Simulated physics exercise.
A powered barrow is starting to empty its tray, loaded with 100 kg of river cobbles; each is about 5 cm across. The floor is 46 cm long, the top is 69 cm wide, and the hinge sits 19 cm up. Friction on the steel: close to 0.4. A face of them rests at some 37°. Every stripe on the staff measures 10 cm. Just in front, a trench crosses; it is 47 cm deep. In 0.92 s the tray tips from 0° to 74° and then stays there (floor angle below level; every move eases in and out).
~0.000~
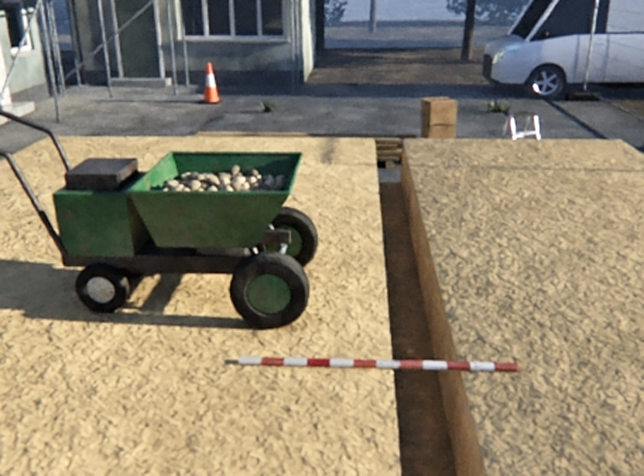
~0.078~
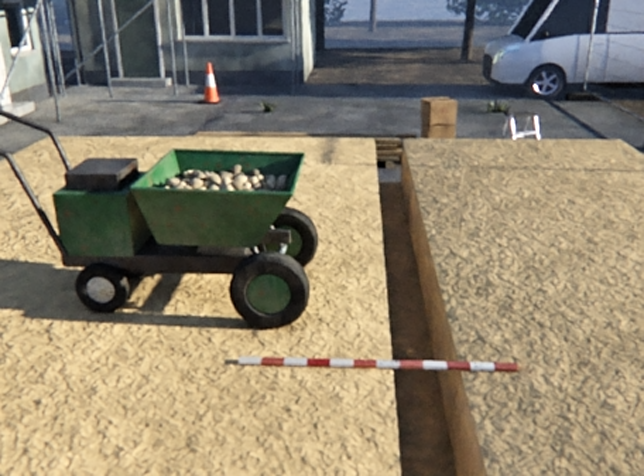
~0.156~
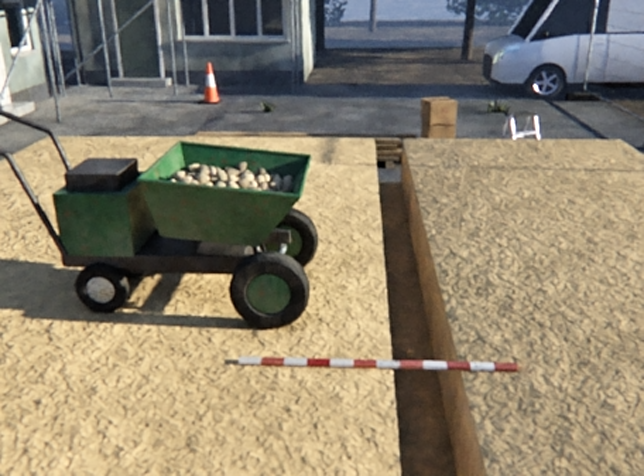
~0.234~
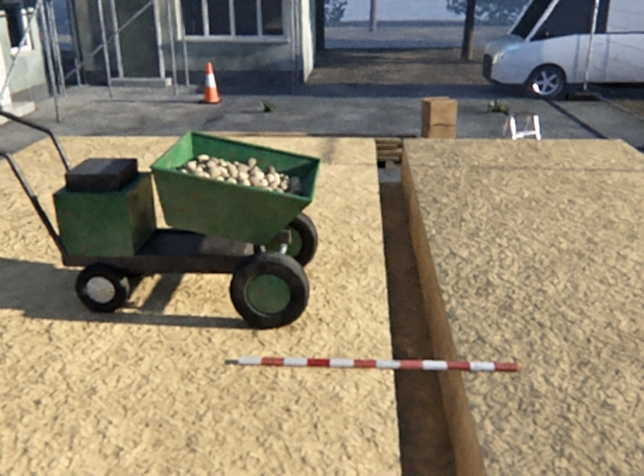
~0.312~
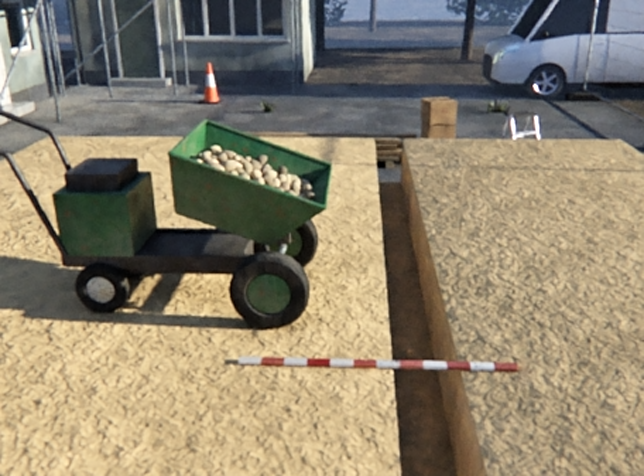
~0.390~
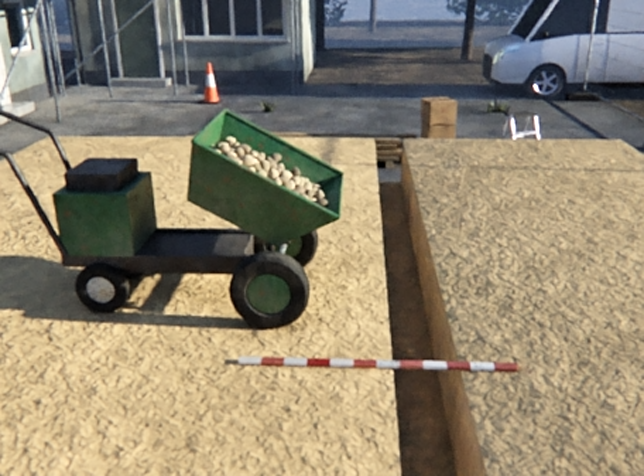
In this clip, a green powered barrow loaded with pale rounded stones stands still beside a narrow trench and a red-and-white striped staff, while its tray tilts steadily steeper, the left end rising and the right-hand lip lowering.
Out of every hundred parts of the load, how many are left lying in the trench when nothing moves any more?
Around 94 in every hundred.
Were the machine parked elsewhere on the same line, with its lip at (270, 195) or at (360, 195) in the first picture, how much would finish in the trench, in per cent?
Around 90% for the first place and 25% for the second.
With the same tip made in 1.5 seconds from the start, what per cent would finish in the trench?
In that case some 100 per cent.
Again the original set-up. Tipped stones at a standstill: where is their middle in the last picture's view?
Look at roughly (415, 359).
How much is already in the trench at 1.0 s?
About 25 per cent by then.
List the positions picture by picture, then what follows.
Lip at (289, 194), floor tilted 0°, highest stones at (233, 180), in the first picture.
Lip at (292, 195), floor tilted 2°, highest stones at (223, 178); the stones move at 0.3 m/s on average, in the second picture.
Lip at (300, 197), floor tilted 6°, highest stones at (206, 175); the stones move at 0.5 m/s on average, in the third picture.
Lip at (311, 201), floor tilted 12°, highest stones at (204, 166); the stones move at 0.7 m/s on average, in the fourth picture.
Lip at (325, 208), floor tilted 20°, highest stones at (215, 157); the stones move at 0.9 m/s on average, in the fifth picture.
Lip at (339, 218), floor tilted 29°, highest stones at (230, 147); the stones move at 0.9 m/s on average, in the sixth picture.
After 0.7 s the floor is at 62°; 100 % in the tray; the foremost stones are at (362, 237).
After 1.0 s the floor is at 74°; 72 % in the tray, 1 % short of the trench, 27 % in the trench; the foremost stones are at (438, 303).
After 1.4 s the floor is at 74°; 30 % in the tray, 1 % short of the trench, 63 % in the trench, 6 % past the trench; the foremost stones are at (517, 304).
After 3.3 s the floor is at 74°; 0 % in the tray, 94 % in the trench, 6 % past the trench; the foremost stones are at (565, 298).
